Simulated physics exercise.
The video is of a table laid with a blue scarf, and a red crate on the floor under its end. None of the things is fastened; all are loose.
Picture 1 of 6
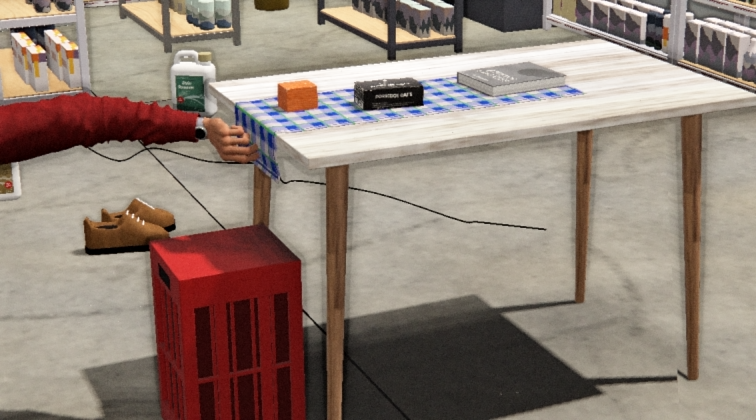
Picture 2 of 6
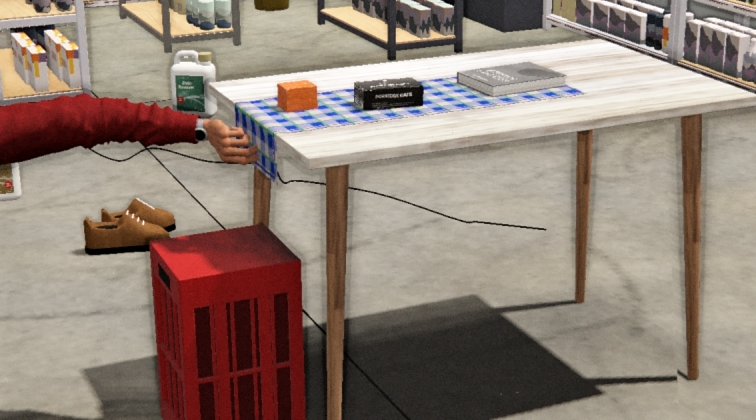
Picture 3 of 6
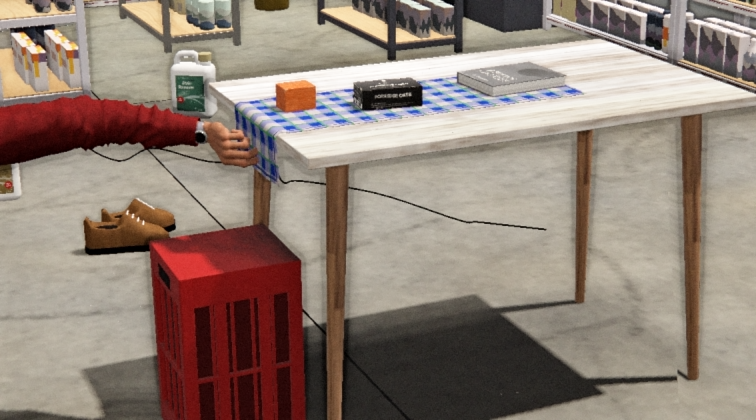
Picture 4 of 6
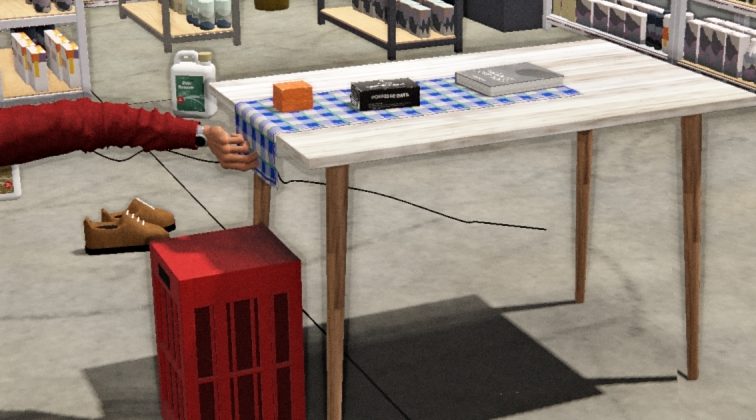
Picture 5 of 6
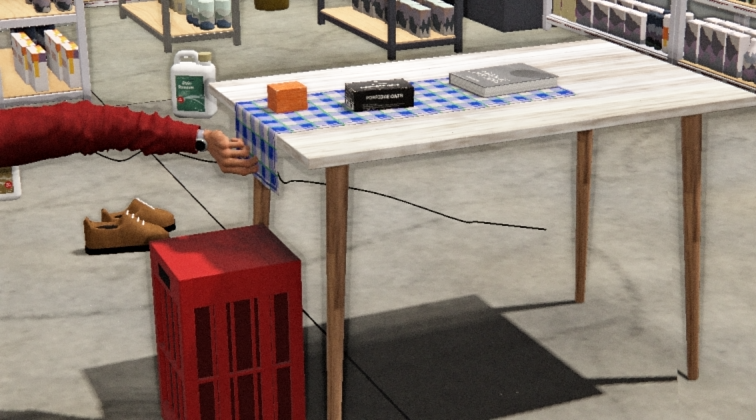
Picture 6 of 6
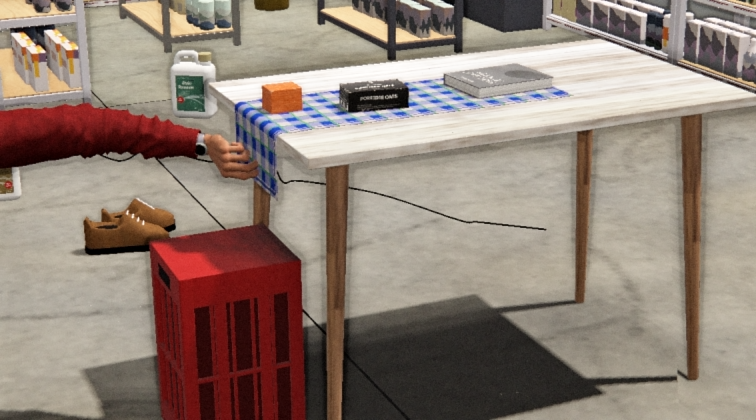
A hand slowly pulls a blue checked cloth left, and the items on it shift along.
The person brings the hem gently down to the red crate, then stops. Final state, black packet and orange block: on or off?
Black packet - on; orange block - off.
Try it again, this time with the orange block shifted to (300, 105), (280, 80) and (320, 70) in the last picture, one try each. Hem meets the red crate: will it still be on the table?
At the first place it ends up off, at the second it does not leave, and at the third it does not leave.
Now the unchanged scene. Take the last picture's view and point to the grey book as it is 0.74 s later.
Near (452, 86).
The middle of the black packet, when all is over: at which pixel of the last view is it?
Around (314, 103).
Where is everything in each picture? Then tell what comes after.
In the first picture, scarf end (278, 183); black packet (389, 83); orange block (297, 84); grey book (512, 73); top of the crate (211, 263).
In the second picture, scarf end (278, 185), far hem (587, 94); orange block (297, 84); orange block stands on the cloth.
In the third picture, scarf end (280, 186); black packet (387, 83).
In the fourth picture, scarf end (278, 190), far hem (584, 95); orange block (293, 85).
In the fifth picture, scarf end (279, 195); black packet (379, 84).
In the sixth picture, scarf end (278, 201), far hem (573, 96); black packet (374, 85); orange block (281, 86); top of the crate (211, 263).
Then, 0.34 s on from there, hem going down; packet carried along near (353, 98); block carried along near (259, 100).
Then, 0.74 s on from there, hem on the crate; packet carried along near (323, 102); block over the edge.
In the end, hem on the crate; packet carried along near (314, 103); block over the edge. The black packet remains up there and the orange block is carried off the end.
